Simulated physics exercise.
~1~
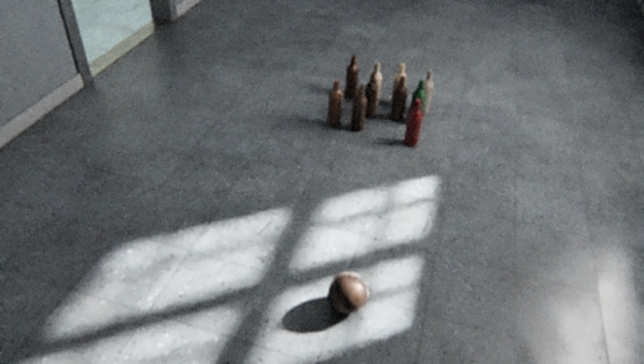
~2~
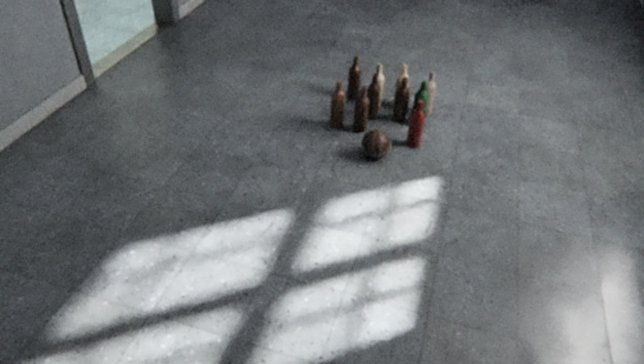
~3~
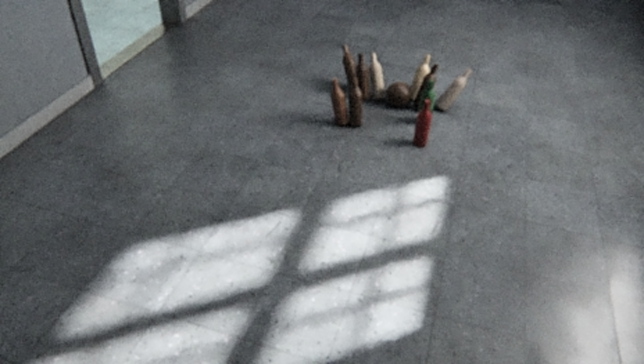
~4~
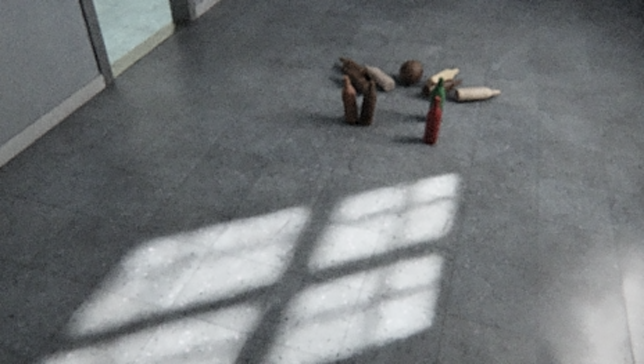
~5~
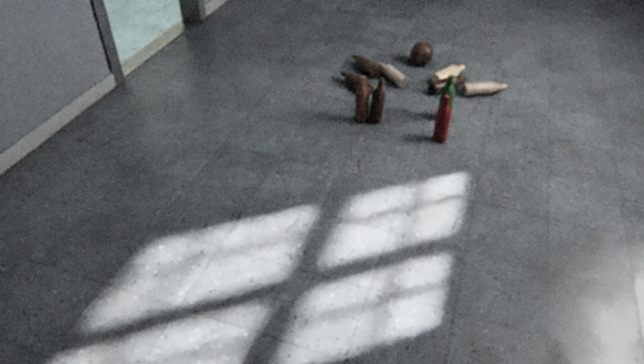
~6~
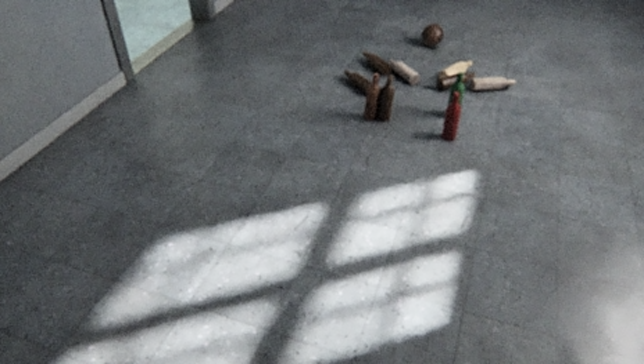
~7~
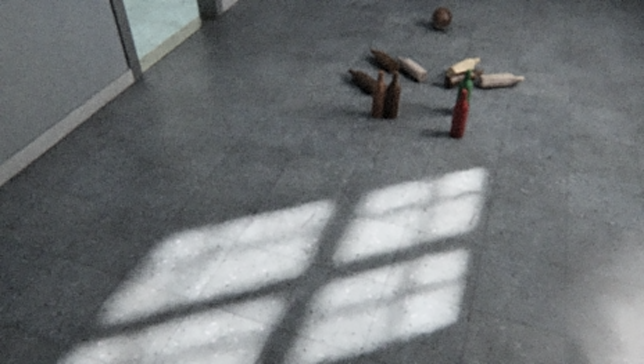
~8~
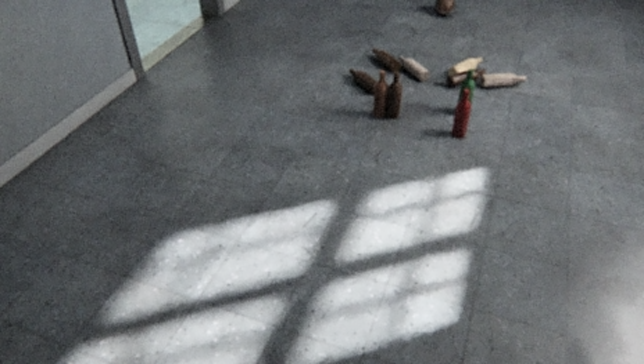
On a grey floor lit by window-shaped patches of sunlight, a brown ball rolled away into a cluster of bottle-shaped skittles and knocked several over, then rolled on toward the far side, leaving the red and green ones standing among the fallen.
